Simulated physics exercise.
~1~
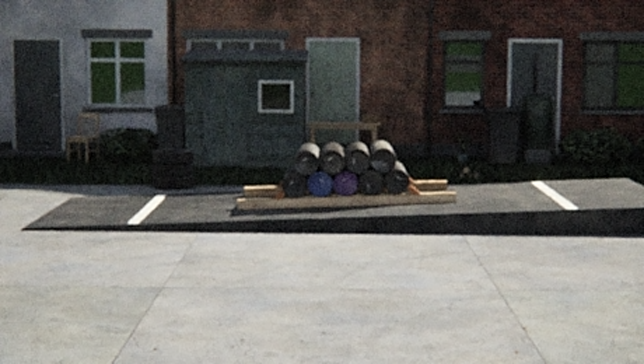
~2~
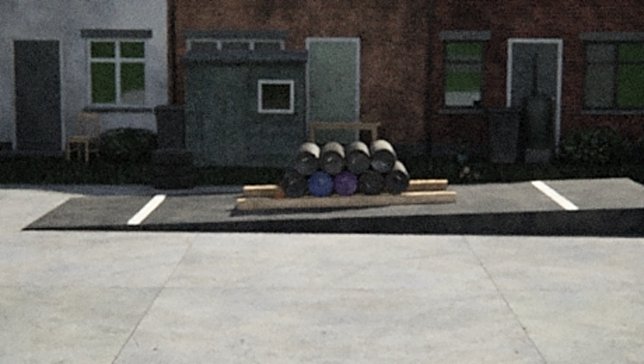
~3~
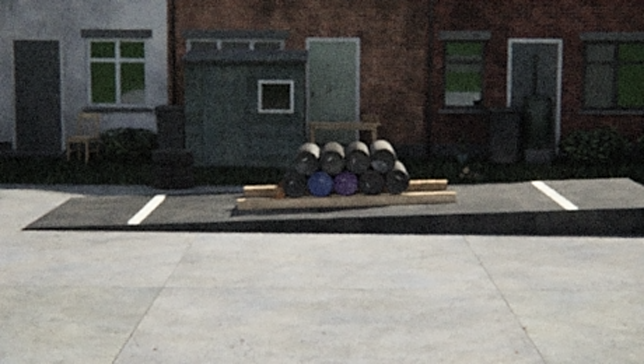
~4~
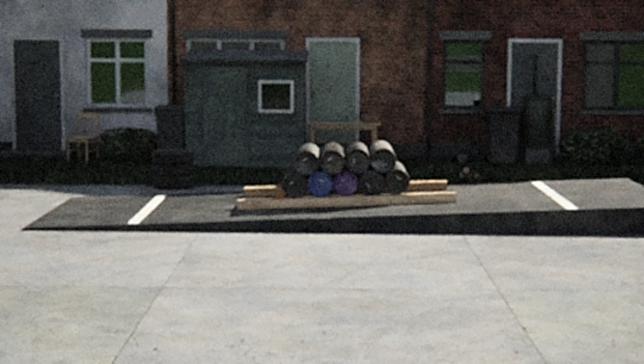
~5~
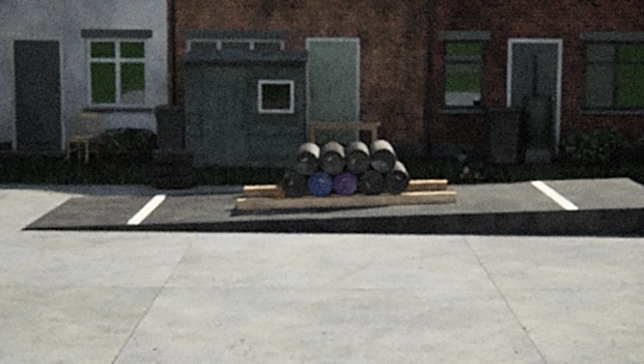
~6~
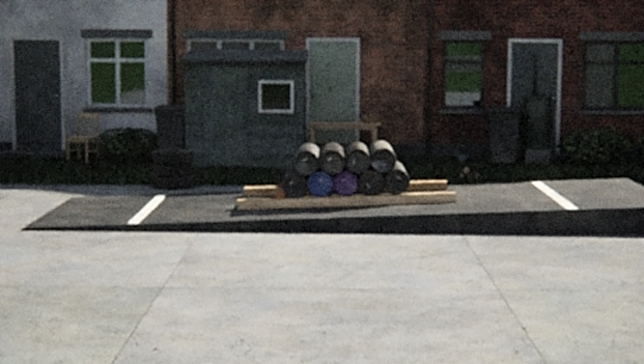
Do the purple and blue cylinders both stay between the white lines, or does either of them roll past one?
Both stay between the white lines. The purple and the blue cylinder remain in their places in the stack on the timber bearers.
